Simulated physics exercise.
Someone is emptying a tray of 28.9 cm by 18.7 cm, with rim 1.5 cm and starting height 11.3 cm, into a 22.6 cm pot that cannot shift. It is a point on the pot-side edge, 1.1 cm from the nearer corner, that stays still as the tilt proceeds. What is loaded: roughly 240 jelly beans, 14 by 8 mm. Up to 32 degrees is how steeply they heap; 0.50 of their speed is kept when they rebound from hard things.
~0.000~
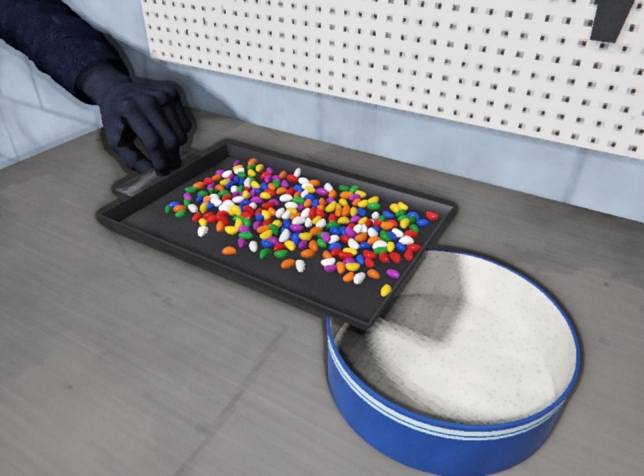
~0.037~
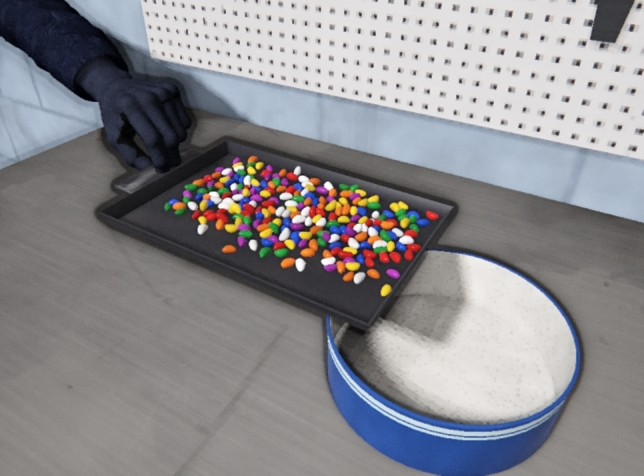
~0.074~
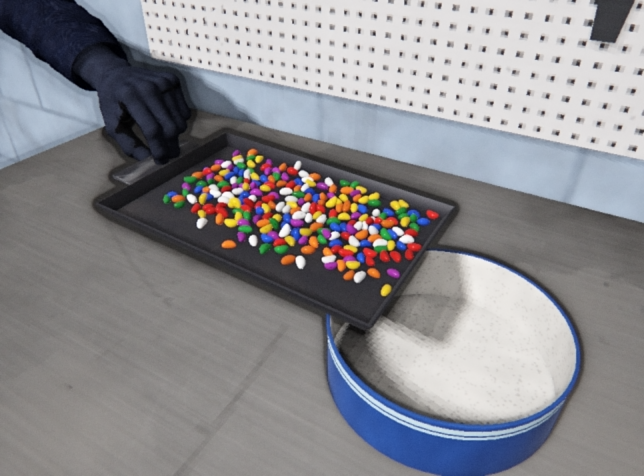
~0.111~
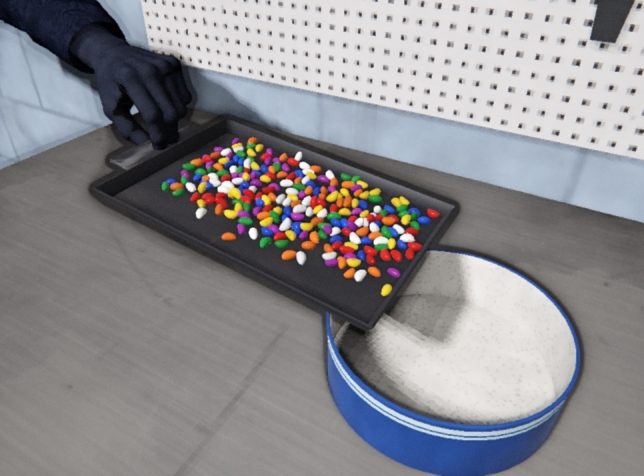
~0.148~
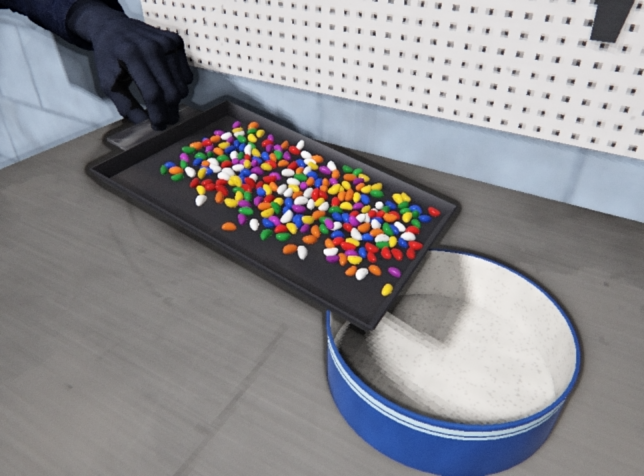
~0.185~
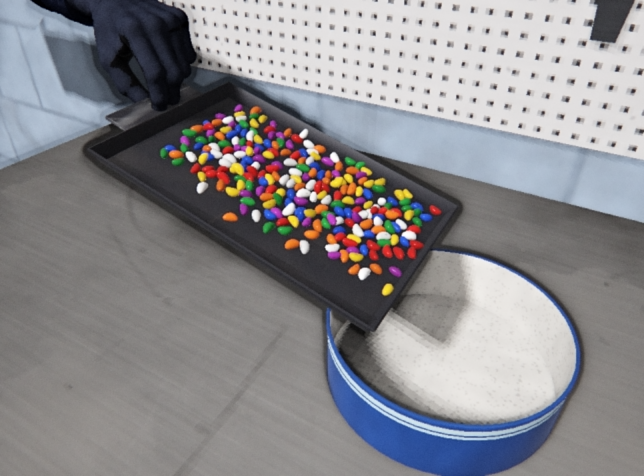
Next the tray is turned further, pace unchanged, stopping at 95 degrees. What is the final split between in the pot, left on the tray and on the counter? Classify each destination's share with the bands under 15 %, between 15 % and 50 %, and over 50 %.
Pot: Over 50 %; left on the tray: Under 15 %; counter: Under 15 %.
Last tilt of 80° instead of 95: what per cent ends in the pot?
I'd say close to 95 percent.
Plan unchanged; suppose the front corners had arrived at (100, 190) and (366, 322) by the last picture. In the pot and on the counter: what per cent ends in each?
Split: Pot = 5, counter = 95.
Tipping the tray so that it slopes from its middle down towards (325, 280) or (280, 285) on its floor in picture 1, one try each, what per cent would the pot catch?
I'd put it at about 45 per cent for the first tilt and about 10 per cent for the second.
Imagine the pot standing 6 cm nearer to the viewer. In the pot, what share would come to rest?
It would come to roughly 80 percent.
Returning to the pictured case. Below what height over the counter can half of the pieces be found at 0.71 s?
About 8 cm.
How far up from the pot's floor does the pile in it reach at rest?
It stands at some 2.5 cm.
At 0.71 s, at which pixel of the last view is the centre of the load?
(467, 339) or thereabouts.
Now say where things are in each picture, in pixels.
In the first frame, tray tilt 0 degrees, front corners at (111, 214) and (366, 316); middle of the pieces at (295, 216); pot at (448, 320).
In the second frame, tray tilt 1 degrees, front corners at (110, 211) and (366, 316); middle of the pieces at (295, 215).
In the third frame, tray tilt 3 degrees, front corners at (108, 202) and (367, 317); middle of the pieces at (295, 211).
In the fourth frame, tray tilt 6 degrees, front corners at (105, 188) and (368, 317), lowest corner right front; middle of the pieces at (296, 204).
In the fifth frame, tray tilt 11 degrees, front corners at (103, 169) and (369, 318), lowest corner right front; middle of the pieces at (297, 195).
In the sixth frame, tray tilt 15 degrees, front corners at (101, 149) and (370, 319), lowest corner right front; middle of the pieces at (299, 187); pot at (448, 320). The tray's pace is about 125 degrees a second.
After 0.50 s, tilt 54 degrees; the tray holds 100 %, the pot 0 %.
After 0.71 s, tilt 80 degrees; the tray holds 15 %, the pot 55 %.
After 1.04 s, tilt 95 degrees; the tray holds 0 %, the pot 95 %.
In the end, at 1.8 s, pot 95 %, tray 0 %, counter 5 %.
